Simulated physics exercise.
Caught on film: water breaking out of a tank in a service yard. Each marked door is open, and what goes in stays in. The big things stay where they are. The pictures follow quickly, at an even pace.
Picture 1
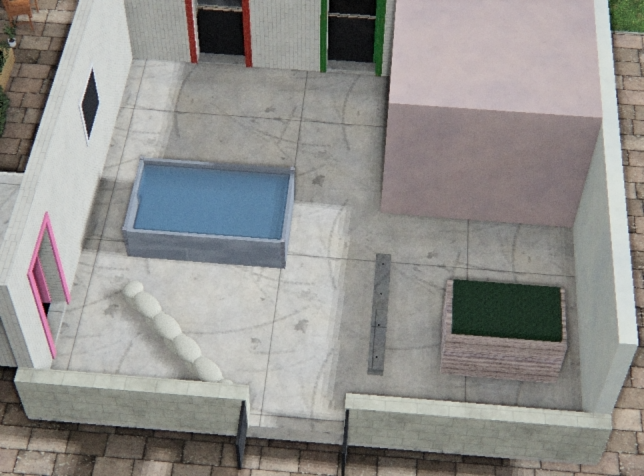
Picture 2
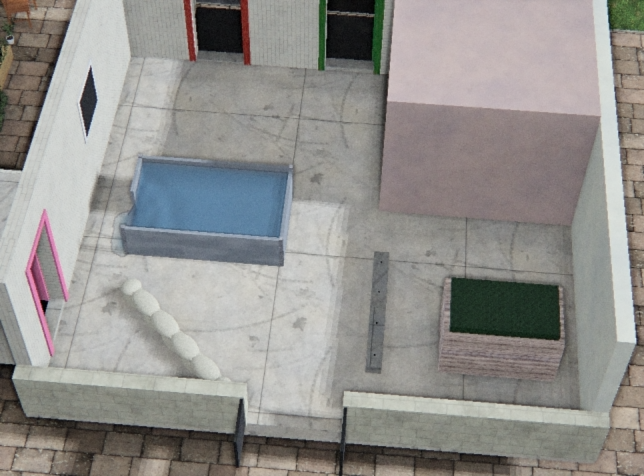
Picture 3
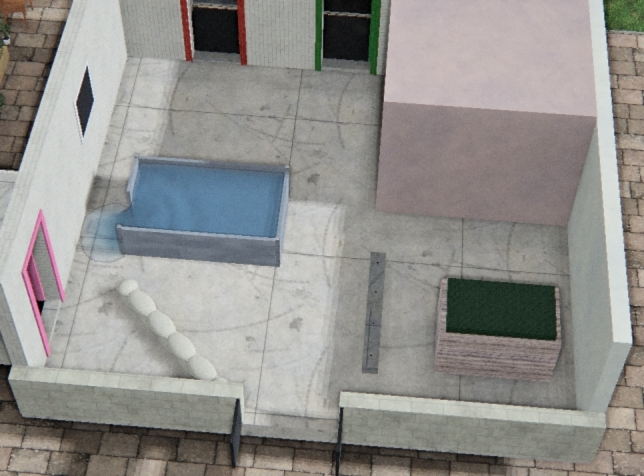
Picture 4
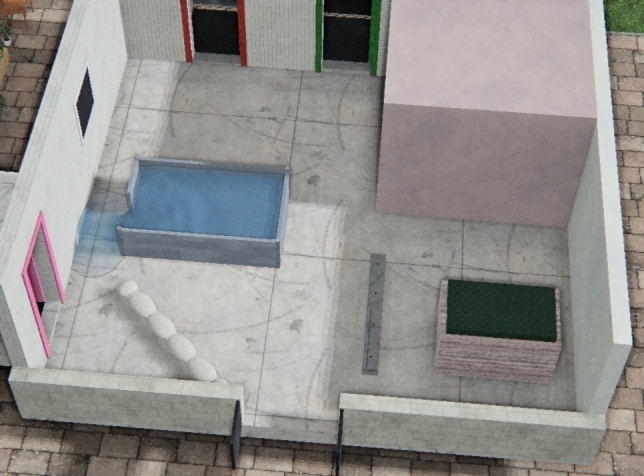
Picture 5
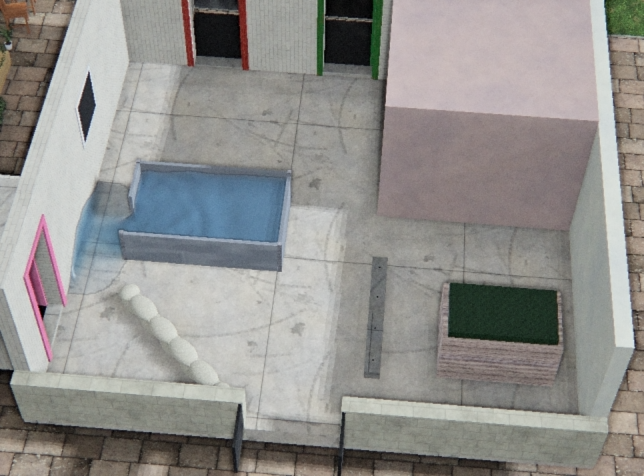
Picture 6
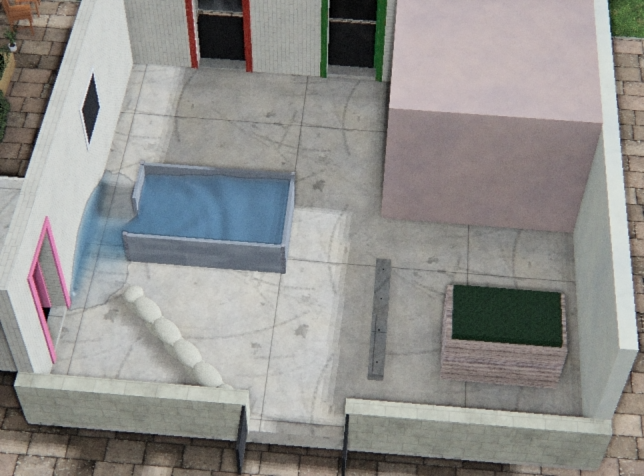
Water broke out through a gap at the left end of a still tank in a walled yard, then spread across the pale floor to the left wall, near the pink-framed doorway.
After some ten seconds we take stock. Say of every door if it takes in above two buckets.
One by one: The red door floods; the pink door floods; the green door holds within the limit.
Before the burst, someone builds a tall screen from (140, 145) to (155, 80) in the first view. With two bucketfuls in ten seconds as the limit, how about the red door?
My reading: Red door stays under.
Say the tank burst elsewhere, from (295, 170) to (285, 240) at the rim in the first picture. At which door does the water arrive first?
It is the green one.
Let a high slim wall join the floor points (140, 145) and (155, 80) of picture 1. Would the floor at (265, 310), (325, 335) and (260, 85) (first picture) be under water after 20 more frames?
As listed: No water, clear, under water.
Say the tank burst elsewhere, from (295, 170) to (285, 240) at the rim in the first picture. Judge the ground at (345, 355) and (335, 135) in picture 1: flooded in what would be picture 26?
One after the other: Under water, wet.
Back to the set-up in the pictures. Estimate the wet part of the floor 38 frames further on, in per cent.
Close to 40 %.
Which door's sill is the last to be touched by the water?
That is the door marked green.
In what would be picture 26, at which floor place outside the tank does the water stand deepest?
Close to (188, 410).
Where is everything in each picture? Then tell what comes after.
The first frame shows still water in the water tank at (211, 202).
In the second frame, the front is at (122, 216), out from the gap at (133, 227).
In the third frame, the front is at (87, 226), out from the gap at (129, 228).
In the fourth frame, water pours out at (129, 230) and has run to (91, 199).
In the fifth frame, the front is at (69, 289), out from the gap at (131, 233).
In the sixth frame, the front is at (105, 173), out from the gap at (135, 235).
A moment on, water covers 15 % of the floor; the red door not reached, the pink door wet at the sill, nothing in, the green door not reached.
Next, water covers 25 % of the floor; the red door not reached, the pink door wet at the sill, nothing in, the green door not reached.
Then, water covers 30 % of the floor; the red door over two buckets in, the pink door under two buckets in, the green door not reached.
Later, water covers 40 % of the floor; the red door over two buckets in, the pink door over two buckets in, the green door wet at the sill, nothing in.
In the end, water covers 60 % of the floor; the red door far over two buckets in, the pink door far over two buckets in, the green door wet at the sill, nothing in.
